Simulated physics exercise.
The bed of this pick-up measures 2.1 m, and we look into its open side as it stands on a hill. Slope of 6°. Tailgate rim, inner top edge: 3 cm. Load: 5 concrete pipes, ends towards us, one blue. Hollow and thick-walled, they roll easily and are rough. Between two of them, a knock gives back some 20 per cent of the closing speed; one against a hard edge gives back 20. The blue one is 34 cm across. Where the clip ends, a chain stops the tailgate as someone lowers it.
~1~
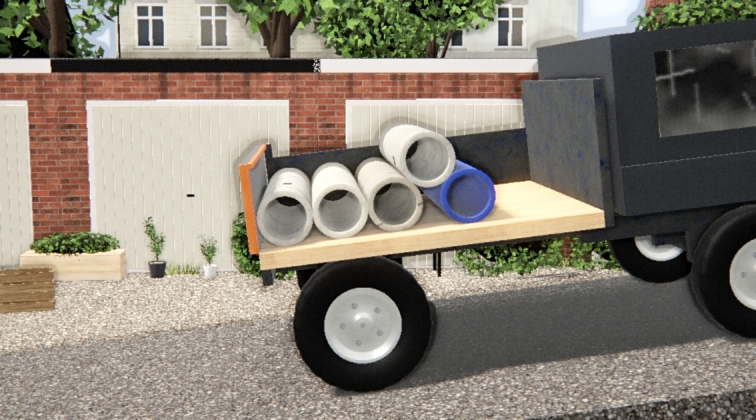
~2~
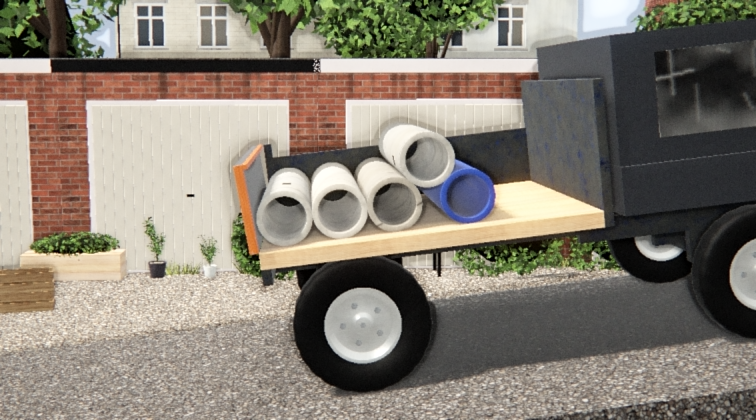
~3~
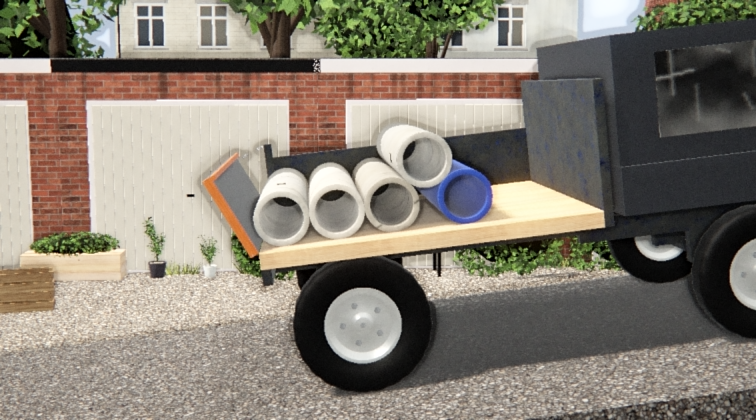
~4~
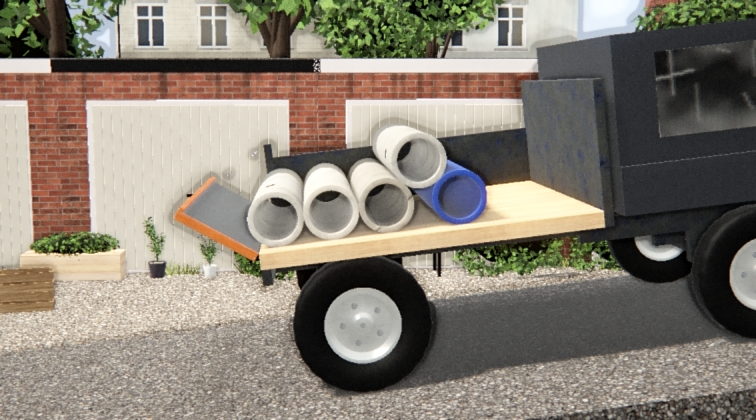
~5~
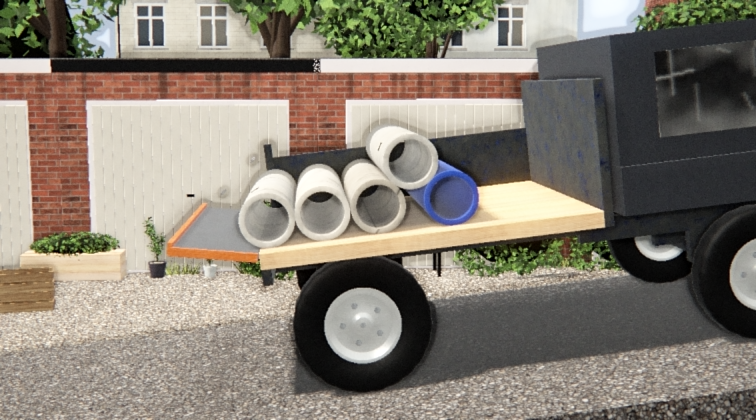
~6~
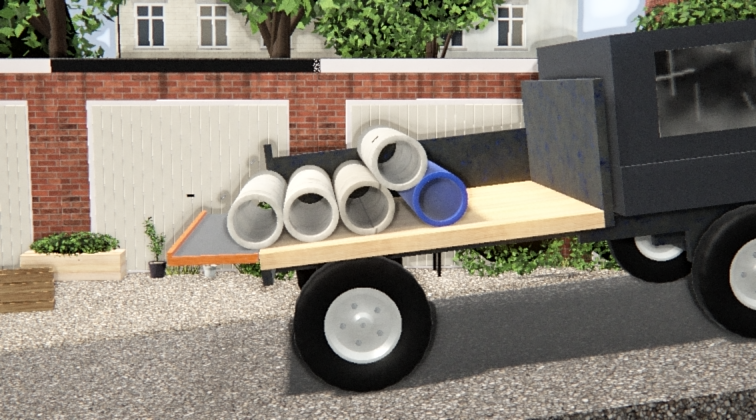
The clip opens on a truck bed sloping down to the left, with four pale pipes and a blue one piled against its upright, orange-edged tailgate. The tailgate swings down and outward to the left until roughly level, while the pipes begin rolling slowly left together, one still riding on top.
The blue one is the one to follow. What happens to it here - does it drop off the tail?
Still loaded.
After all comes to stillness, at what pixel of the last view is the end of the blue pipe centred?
Roughly (364, 209).
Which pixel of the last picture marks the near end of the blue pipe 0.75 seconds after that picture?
I'd point to somewhere near (383, 206).
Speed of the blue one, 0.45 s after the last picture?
0.5 m/s or so.
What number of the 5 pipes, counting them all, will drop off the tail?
In all, 0.
Another 0.4 s on from the last picture, blue is on the bed, 95 cm short of the hinge, rolling left; 0 gone off the back.
Another 0.8 s on from the last picture, blue is on the bed, 80 cm short of the hinge, rolling left; 0 gone off the back.
In the end (1.3 s after the last picture), blue is on the bed, 65 cm short of the hinge; 0 gone off the back.
